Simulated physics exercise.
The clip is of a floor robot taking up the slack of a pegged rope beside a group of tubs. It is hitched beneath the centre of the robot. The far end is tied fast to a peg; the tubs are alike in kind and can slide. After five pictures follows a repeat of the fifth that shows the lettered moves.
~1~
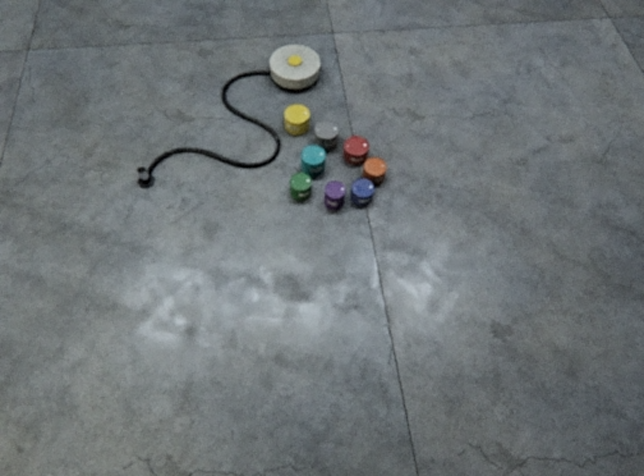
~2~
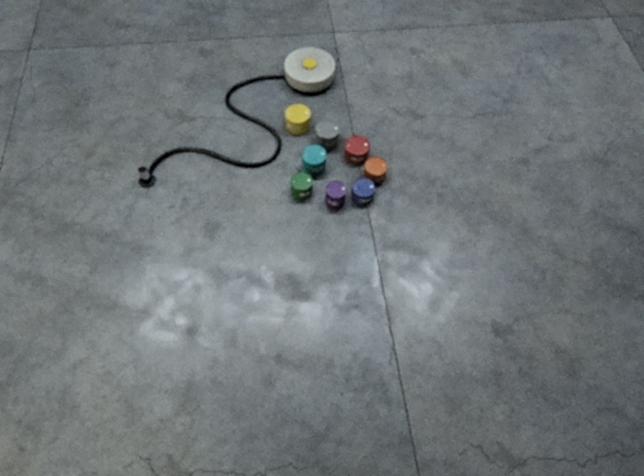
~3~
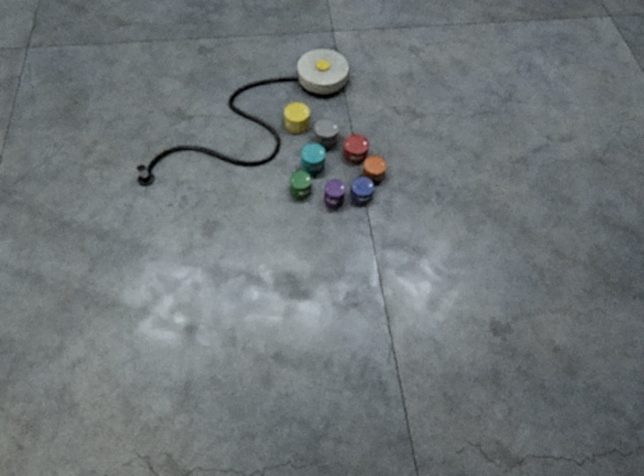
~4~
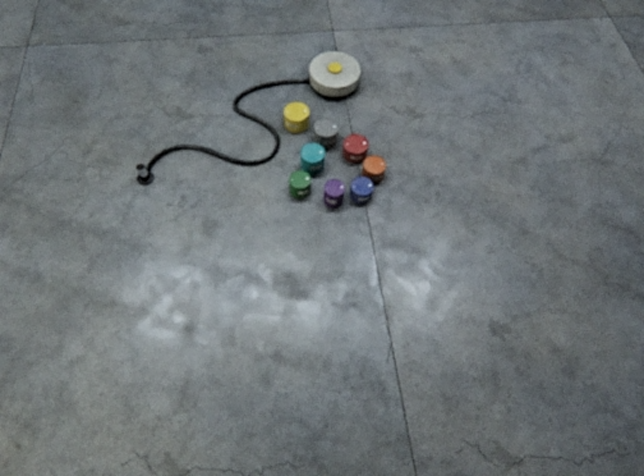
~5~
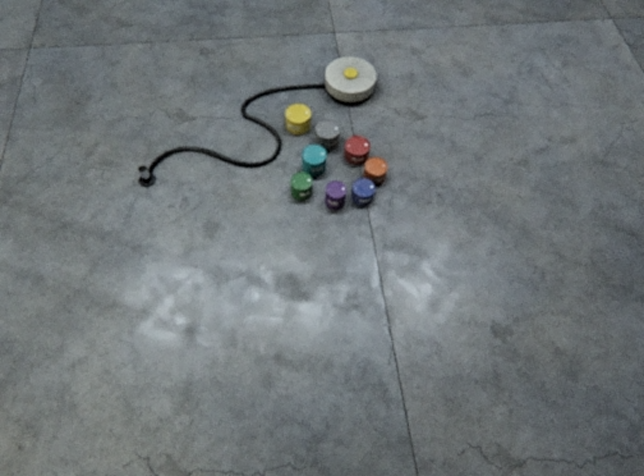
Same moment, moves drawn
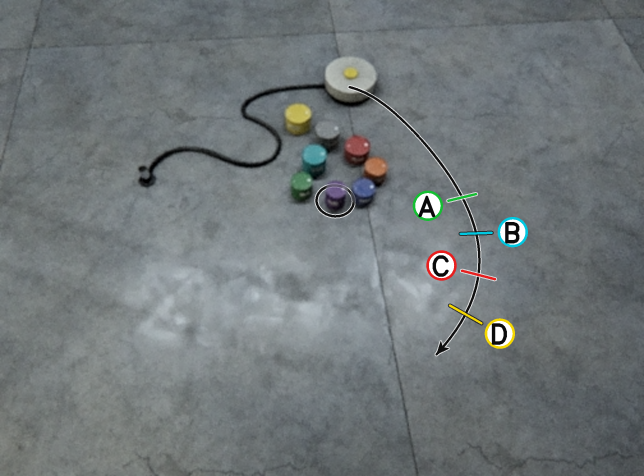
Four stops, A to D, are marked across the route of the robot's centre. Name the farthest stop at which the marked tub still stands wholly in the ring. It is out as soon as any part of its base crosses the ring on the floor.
All is well up to C.
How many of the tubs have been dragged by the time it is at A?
The count is none.
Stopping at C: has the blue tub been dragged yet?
Yes.
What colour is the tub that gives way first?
The yellow tub.
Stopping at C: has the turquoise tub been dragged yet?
Yes.
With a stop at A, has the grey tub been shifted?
By then, no.
On the marked copy, A at (462, 197); B at (476, 233); C at (478, 275); D at (465, 314); the ring at (335, 201); the route from (350, 87) via (461, 196) to (437, 355).
With C. Early on, robot (416, 126); purple tub (336, 195).
Further on, robot (467, 195); yellow tub (298, 122); purple tub (336, 195).
At the end, robot (482, 270); yellow tub (299, 168); grey tub (325, 167); turquoise tub (313, 184); red tub (349, 177); green tub (293, 196); orange tub (370, 187); purple tub (336, 195); blue tub (357, 203); the purple tub is still in its ring.
As for the rest, A is safe but short; B is safe but short; D drags the ringed tub to (330, 206).
